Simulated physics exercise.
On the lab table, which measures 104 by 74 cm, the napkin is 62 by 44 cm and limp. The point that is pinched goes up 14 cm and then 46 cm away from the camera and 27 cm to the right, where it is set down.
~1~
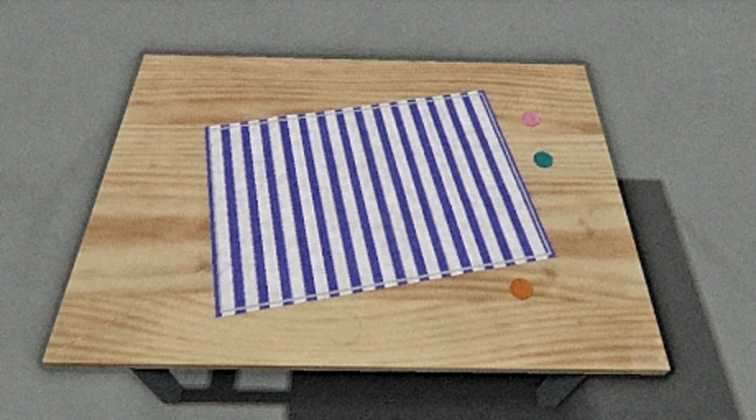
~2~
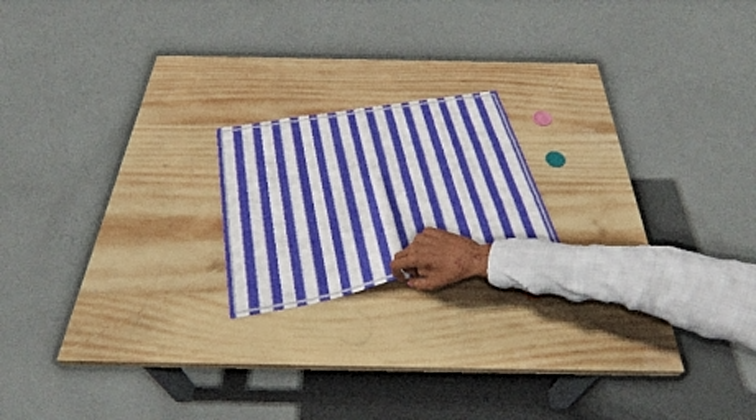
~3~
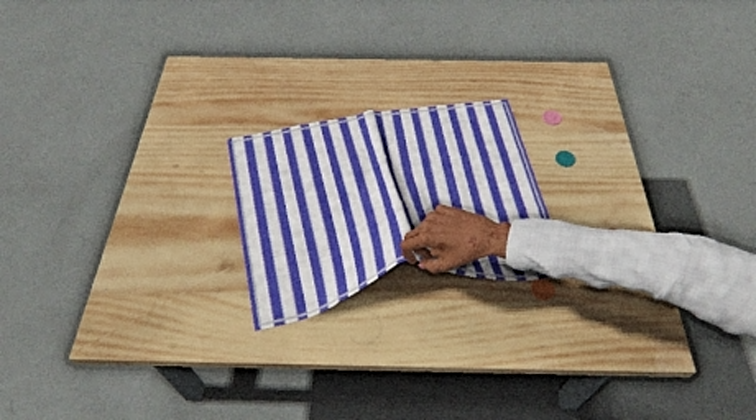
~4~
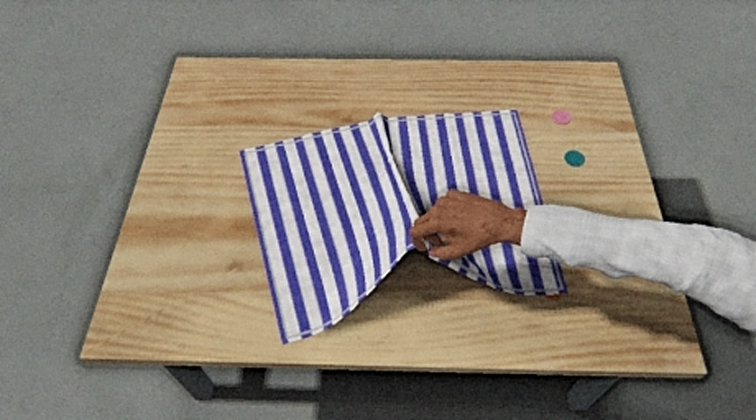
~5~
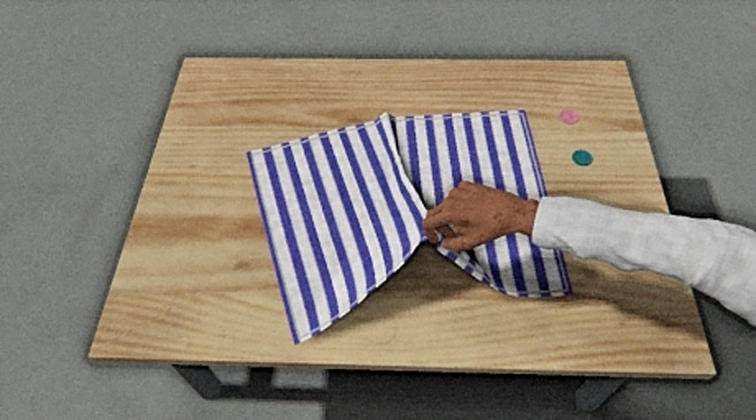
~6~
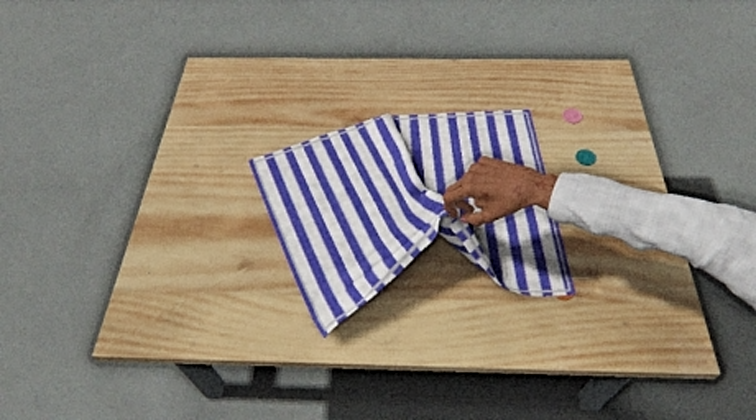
A brown-skinned hand in a white sleeve reaches in from the right, pinches the napkin's near edge, lifts it and draws it rightward and away, bunching folds as the camera drifts slightly left. The blue-and-white striped napkin lies on a wooden table, with pink, teal and orange discs to its right. The table stands on a grey floor, viewed from above its near side.
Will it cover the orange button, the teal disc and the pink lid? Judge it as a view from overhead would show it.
The orange button stays uncovered, the teal disc ends under the cloth, the pink lid ends under the cloth.
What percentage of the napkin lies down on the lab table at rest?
50 %.
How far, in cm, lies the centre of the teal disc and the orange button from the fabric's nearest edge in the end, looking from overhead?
The first ends up roughly 7 cm from the closest hem, the second roughly 21 cm.
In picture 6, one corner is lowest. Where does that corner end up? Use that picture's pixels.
I'd say it ends up somewhere about (554, 169).
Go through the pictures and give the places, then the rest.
The first picture shows orange button (522, 288); teal disc (544, 159); pink lid (530, 118); napkin corners (217, 318) (205, 129) (483, 91) (555, 258); highest point 0 cm, lowest 0 cm.
The second picture shows napkin corners (231, 319) (217, 130); grip (405, 278); highest point 4 cm, lowest 0 cm.
The third picture shows napkin corners (256, 332) (228, 141); grip (416, 260); highest point 10 cm, lowest 0 cm.
The fourth picture shows napkin corners (283, 345) (240, 152); grip (426, 247); highest point 14 cm, lowest 0 cm.
The fifth picture shows napkin corners (296, 345) (247, 154); grip (438, 239); highest point 14 cm, lowest 0 cm.
The sixth picture shows napkin corners (325, 338) (249, 162) (529, 111) (575, 295); grip (458, 214); highest point 14 cm, lowest 0 cm.
Next, 55 % of it is down, spanning 59 by 41 cm, above no small thing.
Then, 40 % of it is down, spanning 52 by 31 cm, above teal disc.
After that, 40 % of it is down, spanning 53 by 34 cm, above pink lid, teal disc.
Later, 50 % of it is down, spanning 53 by 36 cm, above pink lid, teal disc.
At the end, 50 % of it is down, spanning 53 by 37 cm, above pink lid, teal disc.
